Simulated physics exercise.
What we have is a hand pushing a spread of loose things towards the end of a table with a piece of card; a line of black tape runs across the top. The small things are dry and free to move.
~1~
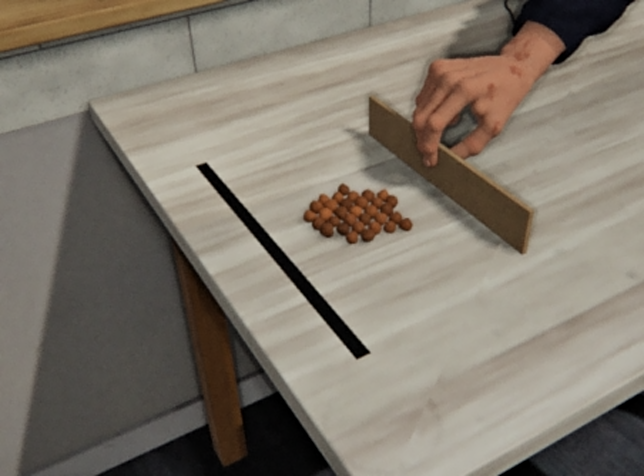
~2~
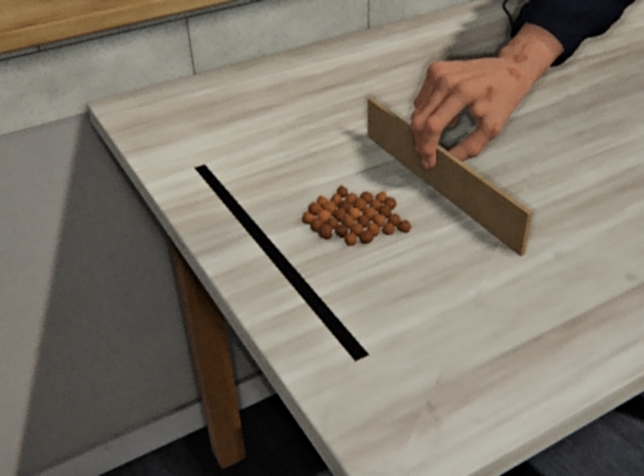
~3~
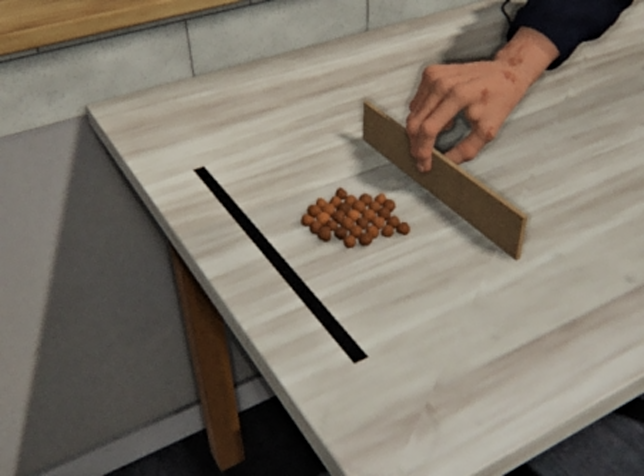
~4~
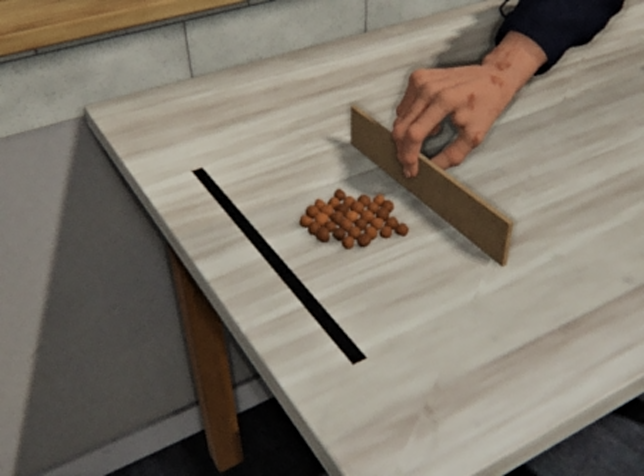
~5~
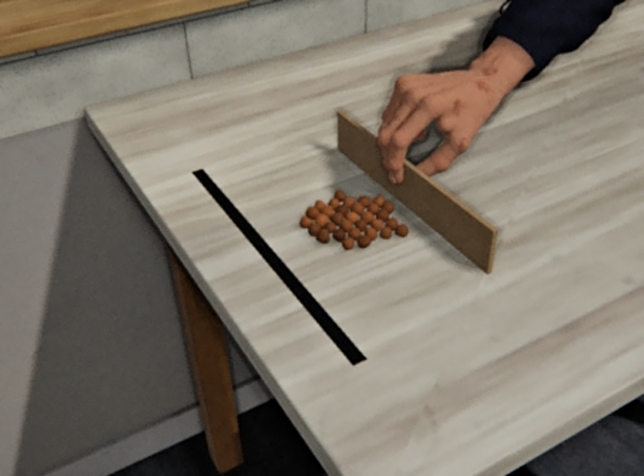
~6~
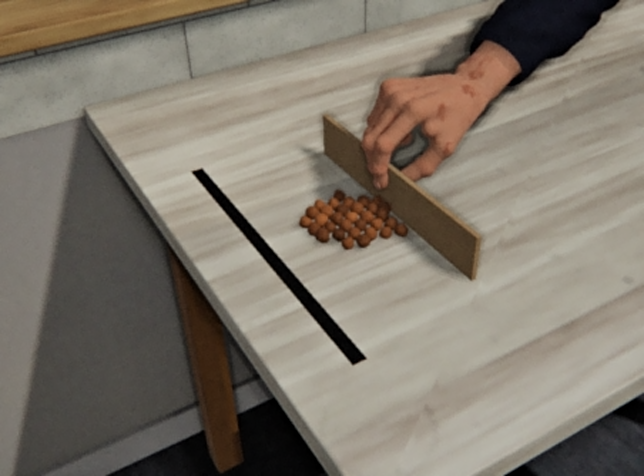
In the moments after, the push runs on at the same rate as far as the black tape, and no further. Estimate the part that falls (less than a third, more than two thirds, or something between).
The part that falls is under a third.
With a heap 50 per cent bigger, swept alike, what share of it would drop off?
Some 20 per cent.
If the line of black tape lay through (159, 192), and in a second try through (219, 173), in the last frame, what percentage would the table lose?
In turn 100 and 0 in a hundred.
Soon after the last picture, piece of card still moving, near (325, 191); heap all on the table, its front near (289, 250).
A little later, piece of card stopped at the black tape; heap all on the table, its front near (208, 259).
Later still, piece of card stopped at the black tape; heap a stray few over the edge.
At rest, piece of card stopped at the black tape; heap a stray few over the edge.
